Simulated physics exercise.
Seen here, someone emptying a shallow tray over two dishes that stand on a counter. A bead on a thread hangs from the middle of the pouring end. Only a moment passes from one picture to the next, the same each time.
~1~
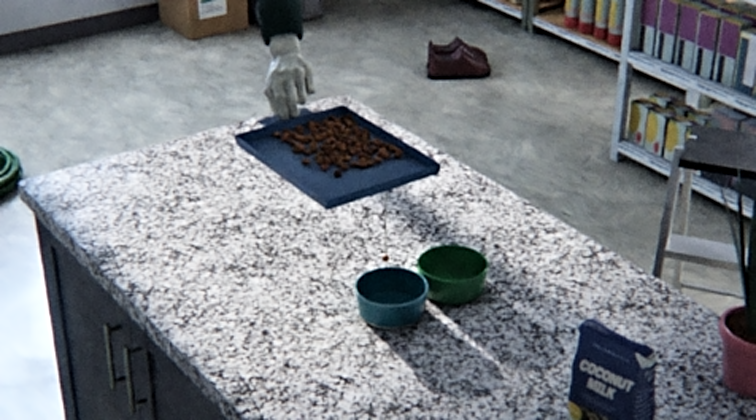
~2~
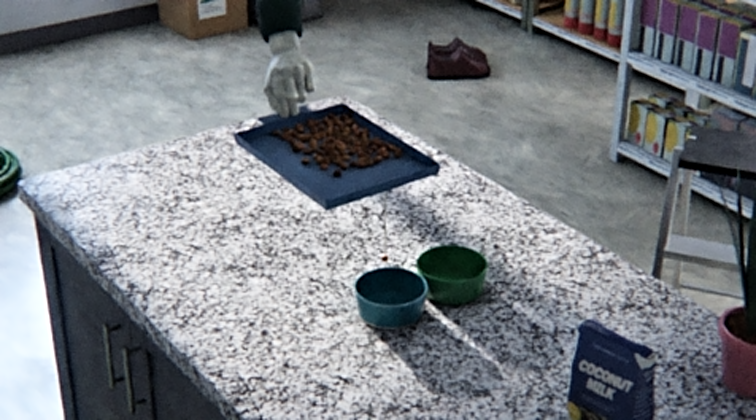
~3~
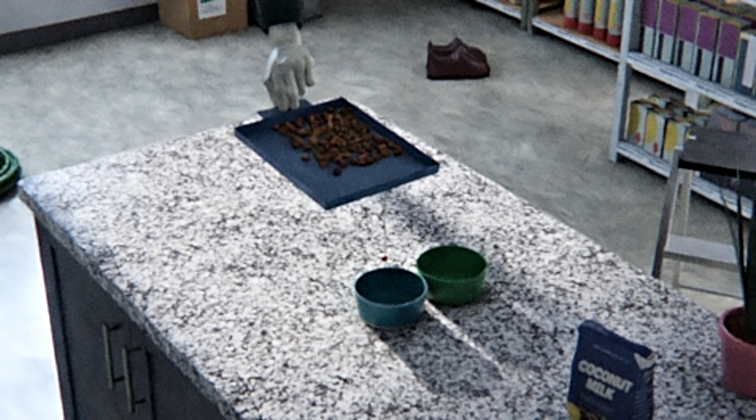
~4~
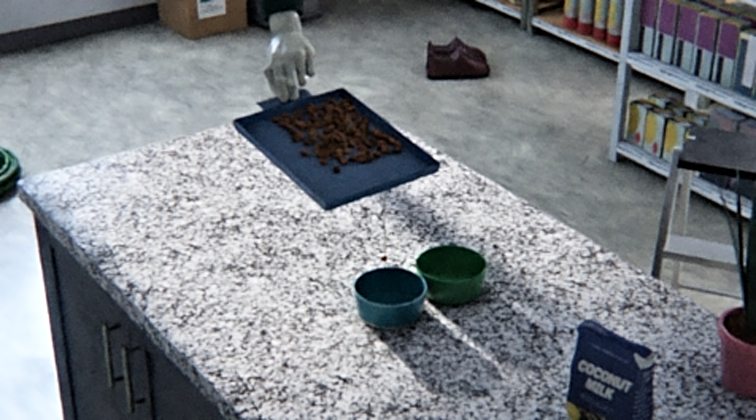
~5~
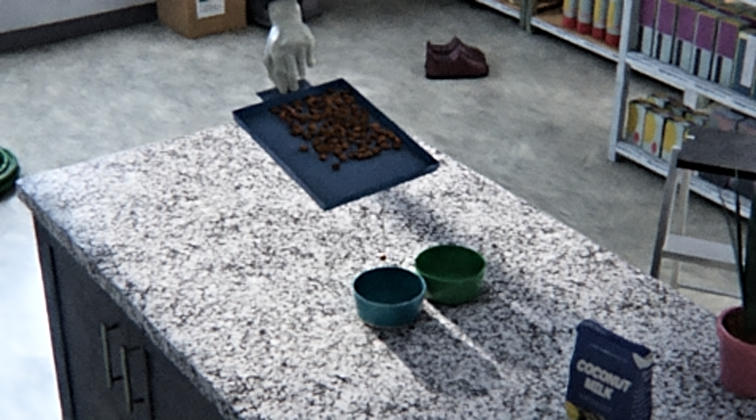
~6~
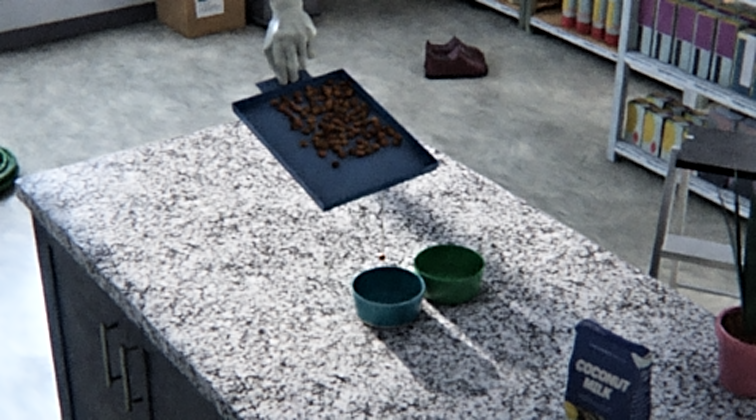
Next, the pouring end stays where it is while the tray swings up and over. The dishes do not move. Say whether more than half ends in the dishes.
Together they catch over half.
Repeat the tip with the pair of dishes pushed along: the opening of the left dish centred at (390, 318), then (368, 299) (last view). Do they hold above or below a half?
First below a half, then the larger part.
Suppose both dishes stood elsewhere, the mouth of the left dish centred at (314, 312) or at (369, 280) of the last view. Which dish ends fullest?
One: Right. Two: The dish on the left.
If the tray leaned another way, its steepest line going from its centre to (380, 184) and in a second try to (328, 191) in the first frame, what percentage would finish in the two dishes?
Near 90 % and 10 %.
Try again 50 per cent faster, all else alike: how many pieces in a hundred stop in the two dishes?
Some 50 per cent.
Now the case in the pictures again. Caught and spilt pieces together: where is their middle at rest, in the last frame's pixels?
At about (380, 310).
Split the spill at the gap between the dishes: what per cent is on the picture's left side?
Near 80 %.
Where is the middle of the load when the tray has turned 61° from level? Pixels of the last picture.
At about (367, 180).
Soon, tray tipped steeply; nearly all on the tray; a stray few in the left dish; a stray few outside both; a small part in the air.
A while on, tray tipped past a quarter turn; about a third on the tray; a small part in the left dish; a stray few in the right dish; a small part outside both; about a third in the air.
Towards the end, tray tipped past a quarter turn; about half in the left dish; a small part in the right dish; about a third outside both.
Finally, tray tipped past a quarter turn; about half in the left dish; a small part in the right dish; about a third outside both.
